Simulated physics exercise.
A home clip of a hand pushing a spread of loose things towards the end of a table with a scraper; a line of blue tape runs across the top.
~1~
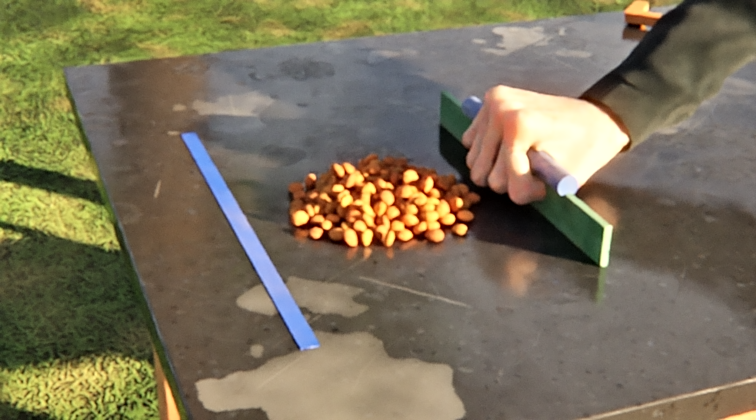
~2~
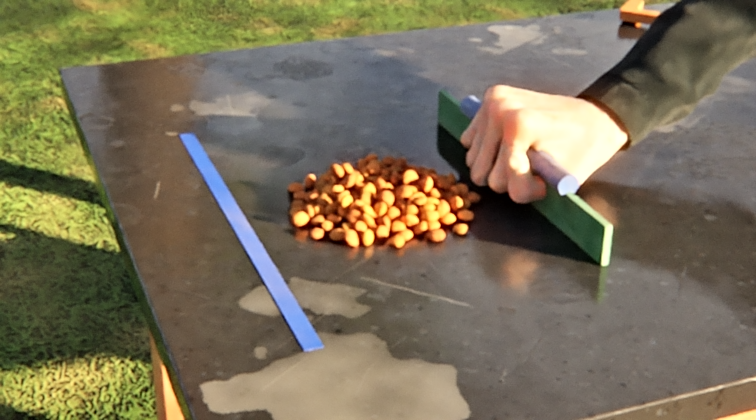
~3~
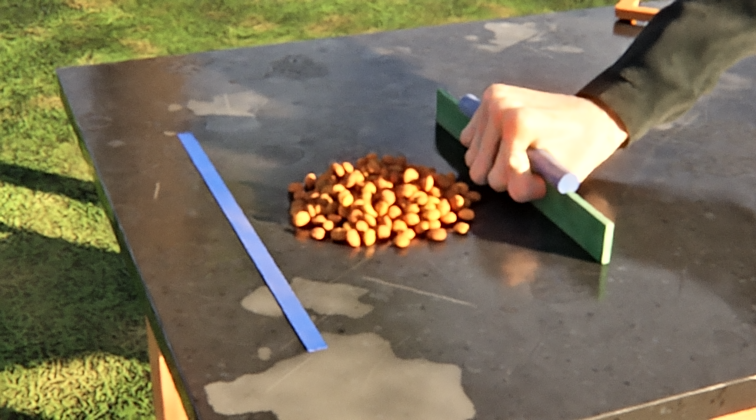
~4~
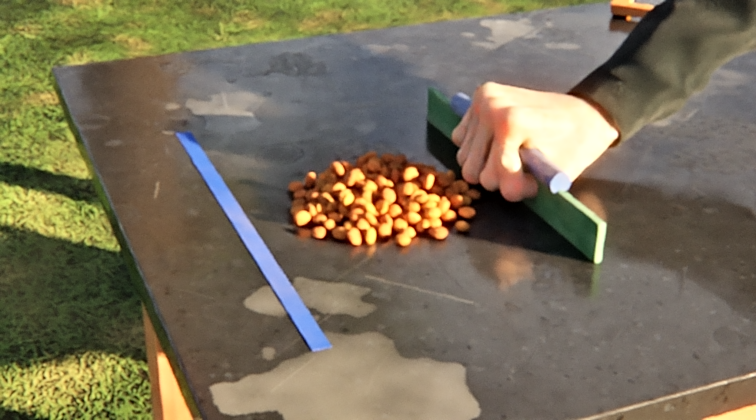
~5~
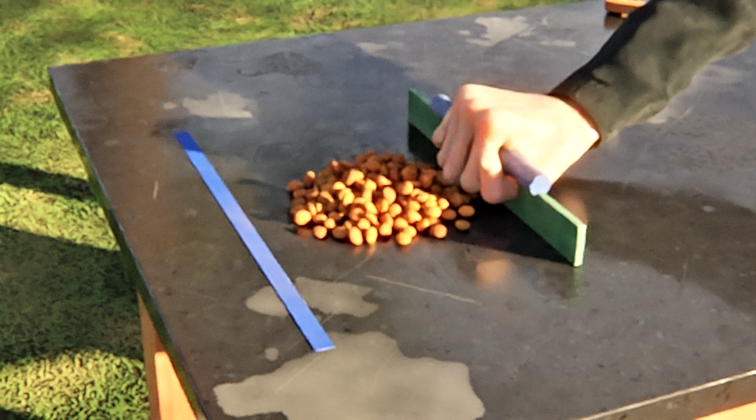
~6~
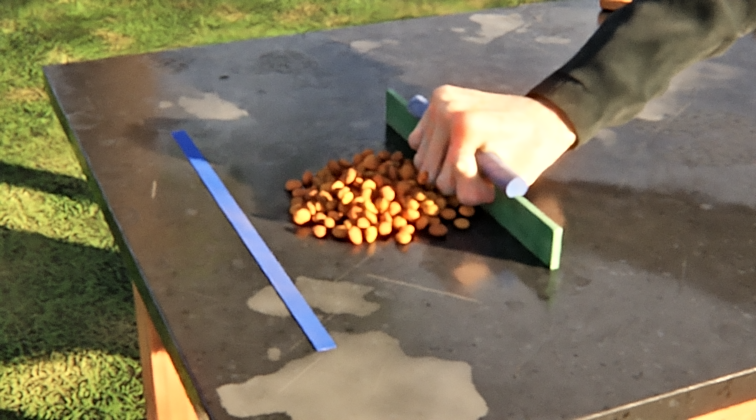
On an outdoor table with a strip of blue tape across it, a hand held a green scraper still beside a heap of brown cat kibble, then slid it left up to the heap's edge.
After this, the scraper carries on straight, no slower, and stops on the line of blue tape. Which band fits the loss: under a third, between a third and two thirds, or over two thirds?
Over the edge goes less than a third of it.
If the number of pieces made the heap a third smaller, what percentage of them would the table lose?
Close to 0 per cent.
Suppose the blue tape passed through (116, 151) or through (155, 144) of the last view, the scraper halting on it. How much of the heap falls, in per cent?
The first gives 90 %, the second 40 %.
Soon, scraper still moving, near (348, 170); heap all on the table, its front near (221, 220).
A while on, scraper stopped at the blue tape; heap a small part over the edge.
Finally, scraper stopped at the blue tape; heap a small part over the edge.
